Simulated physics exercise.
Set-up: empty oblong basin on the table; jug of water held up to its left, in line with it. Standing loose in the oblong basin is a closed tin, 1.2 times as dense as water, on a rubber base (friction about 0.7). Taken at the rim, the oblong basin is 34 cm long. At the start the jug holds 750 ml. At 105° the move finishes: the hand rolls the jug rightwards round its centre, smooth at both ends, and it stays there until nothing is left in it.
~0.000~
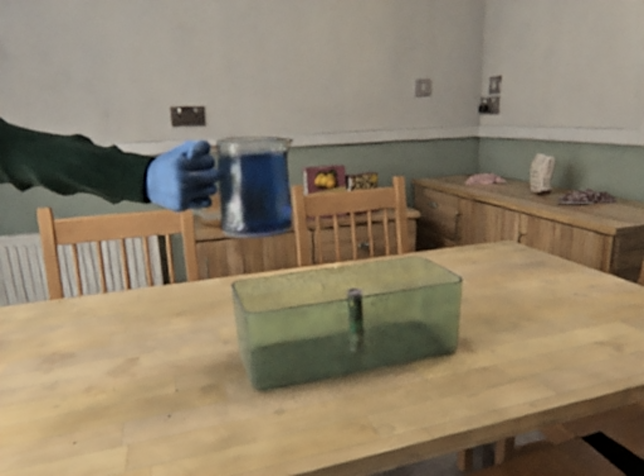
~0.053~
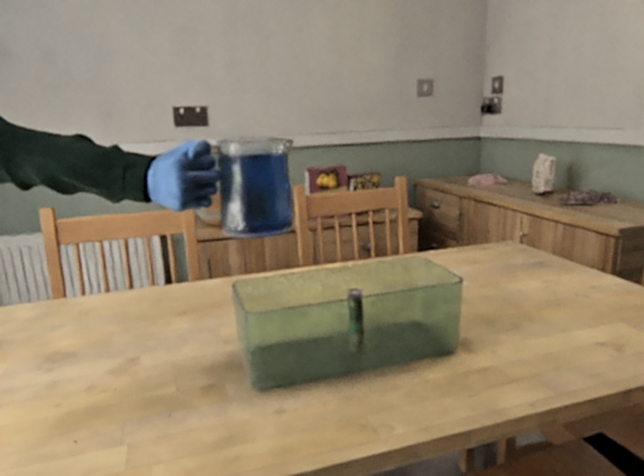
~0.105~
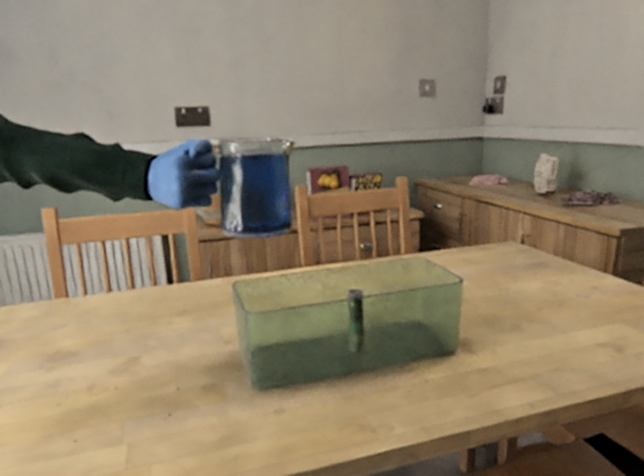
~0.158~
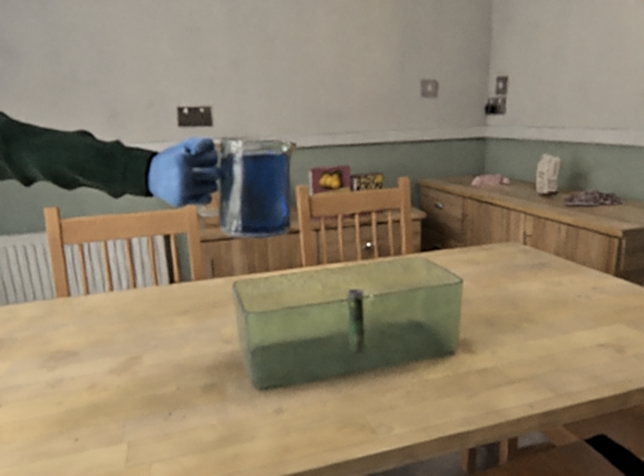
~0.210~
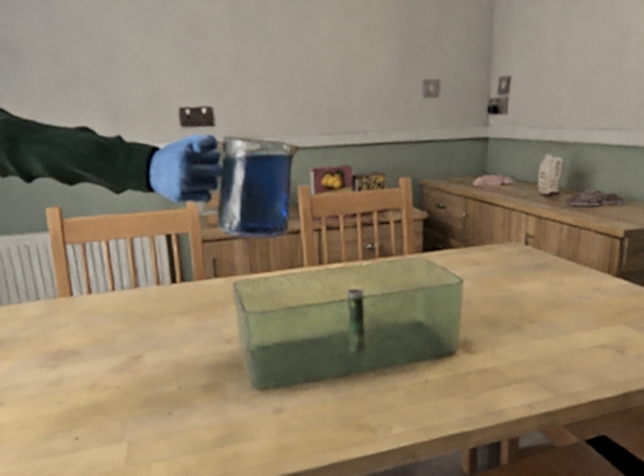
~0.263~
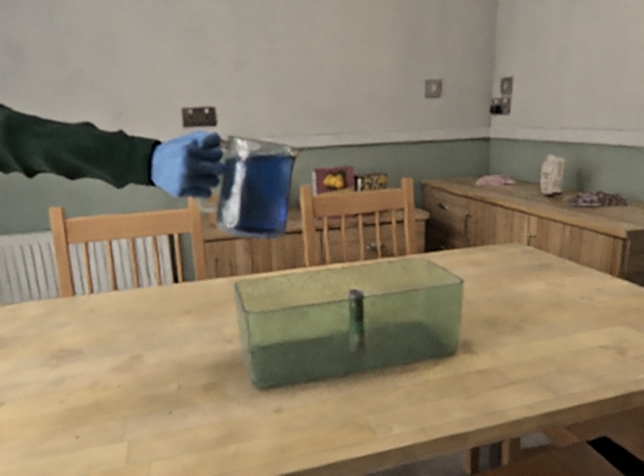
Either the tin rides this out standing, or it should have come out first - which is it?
It tumbles over.
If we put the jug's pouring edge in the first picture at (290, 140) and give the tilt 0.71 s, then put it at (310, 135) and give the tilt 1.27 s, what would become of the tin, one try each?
Trial 1 - tin tips; trial 2 - tin stays standing.
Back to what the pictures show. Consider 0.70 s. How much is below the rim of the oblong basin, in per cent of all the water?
I'd put it near 2 percent.
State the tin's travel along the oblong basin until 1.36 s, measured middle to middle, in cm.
The tin has gone some 4 cm.
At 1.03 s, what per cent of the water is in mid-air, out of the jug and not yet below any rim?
It comes to some 24 percent of the total.
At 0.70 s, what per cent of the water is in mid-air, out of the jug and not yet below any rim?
Estimate: Some 12 % of the total.
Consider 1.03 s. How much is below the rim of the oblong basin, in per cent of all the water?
38 %, more or less.
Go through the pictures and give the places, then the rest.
In the first picture, tilt 0°; pouring edge (292, 139); surface from (220, 155) to (283, 152); the oblong basin's rim runs from (237, 298) to (442, 268); the tin's top is at (355, 294).
In the second picture, tilt 0°; pouring edge (293, 139); surface from (220, 155) to (284, 152).
In the third picture, tilt 2°; pouring edge (294, 141); surface from (221, 156) to (285, 153).
In the fourth picture, tilt 4°; pouring edge (296, 143); surface from (223, 156) to (287, 153).
In the fifth picture, tilt 7°; pouring edge (299, 146); surface from (225, 157) to (289, 154).
In the sixth picture, tilt 11°; pouring edge (302, 149); surface from (225, 161) to (292, 154).
Then, 0.70 s in, the tilt is 64° and 86 per cent is still to pour; the tin stands where it began.
Then, 1.03 s in, the tilt is 98° and 39 per cent is still to pour; the tin stands where it began.
Then, 1.36 s in, the tilt is 105° and 6 per cent is still to pour; the tin leans 43°.
Then, 1.73 s in, the tilt is 105° and 0 per cent is still to pour; the tin lies on its side.
Finally, the tin lies on its side.
